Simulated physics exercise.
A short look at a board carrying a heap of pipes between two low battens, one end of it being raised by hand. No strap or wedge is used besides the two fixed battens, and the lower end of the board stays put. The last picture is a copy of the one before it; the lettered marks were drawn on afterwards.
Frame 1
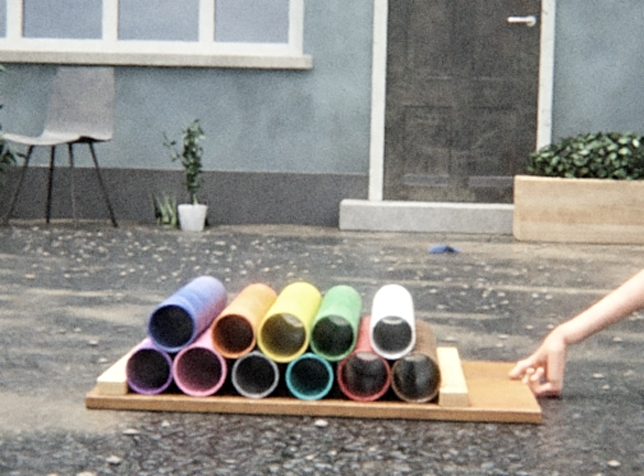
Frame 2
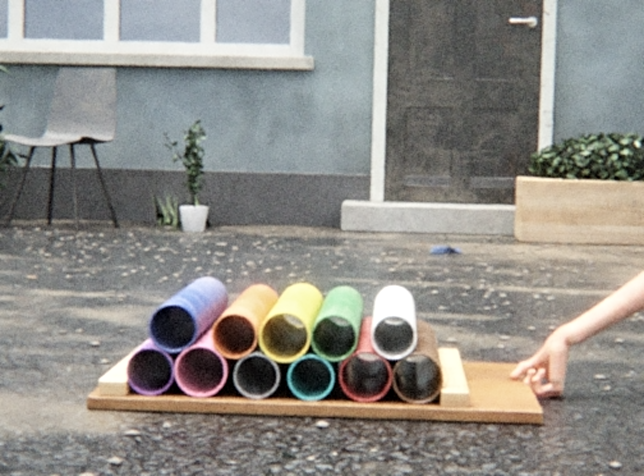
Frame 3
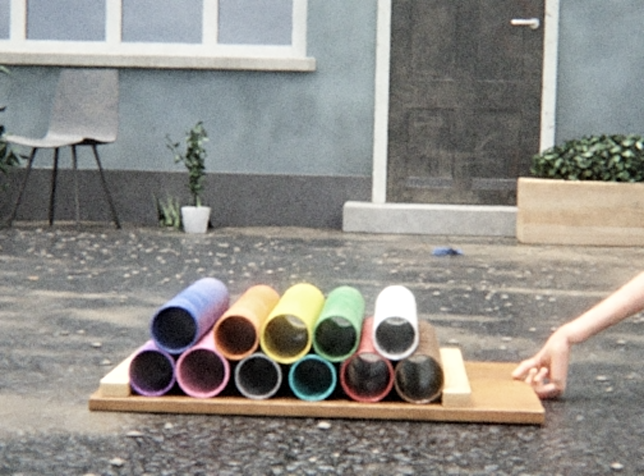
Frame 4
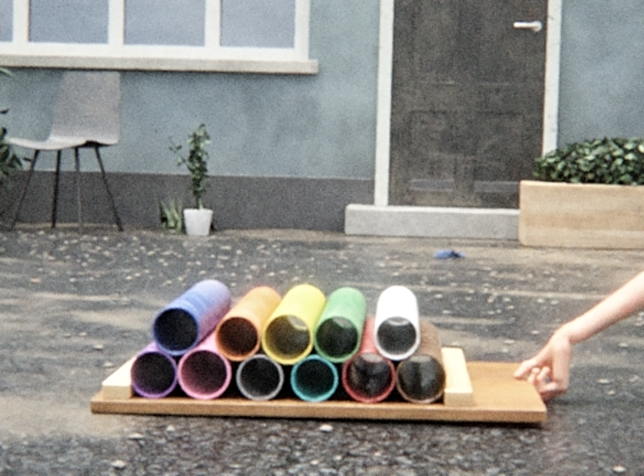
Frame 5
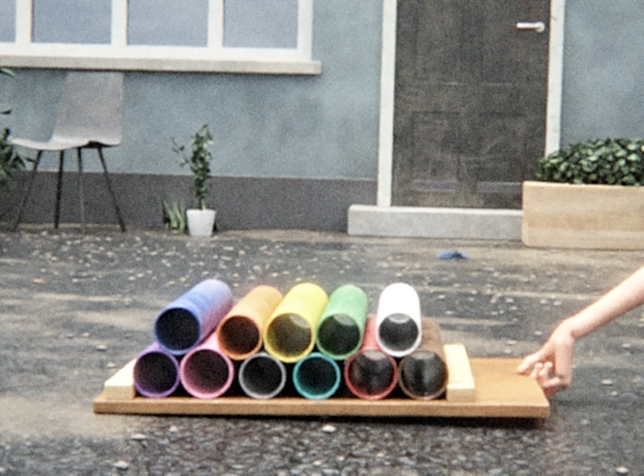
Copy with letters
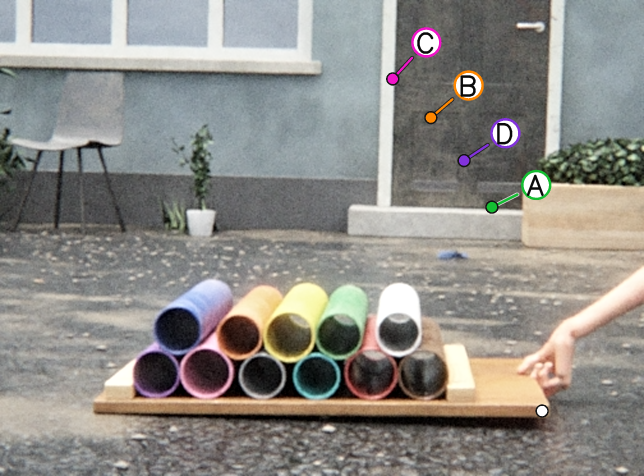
A bare forearm and hand reach in from the right to a wooden board on wet, speckled ground, seen from low down in front of a blue-grey building with a dark door. Between two pale battens lie two rows of coloured pipes, blue to white above, purple to brown below. The hand slightly raises the board's right end, the pipes keep their arrangement, and the view drifts slightly left.
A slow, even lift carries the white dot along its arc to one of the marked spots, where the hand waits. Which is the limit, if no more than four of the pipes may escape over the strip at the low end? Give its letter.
Stop at A.
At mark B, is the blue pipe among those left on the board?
No, with B.
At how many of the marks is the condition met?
One of the four.
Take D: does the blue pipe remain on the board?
No.
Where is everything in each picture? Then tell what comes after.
The first picture shows grey pipe (255, 376); turquoise pipe (309, 377); red pipe (364, 376).
The second picture shows red pipe (365, 376); brown pipe (418, 379).
The third picture shows board (323, 378); red pipe (367, 377); brown pipe (419, 378); purple pipe (152, 372).
The fourth picture shows board (325, 379); purple pipe (154, 374); pink pipe (204, 373).
The fifth picture shows board (328, 376); purple pipe (156, 373); pink pipe (206, 373).
On the marked copy, A at (492, 207); B at (431, 118); C at (393, 79); D at (464, 161); the white dot at (542, 411).
Following A. Soon after the start, board at 17°.
Later, board at 28°.
In the end, board at 28°, four over the low batten (green, orange, yellow, blue).
As for the rest, B eight over the low batten; C eleven over the low batten; D eight over the low batten.
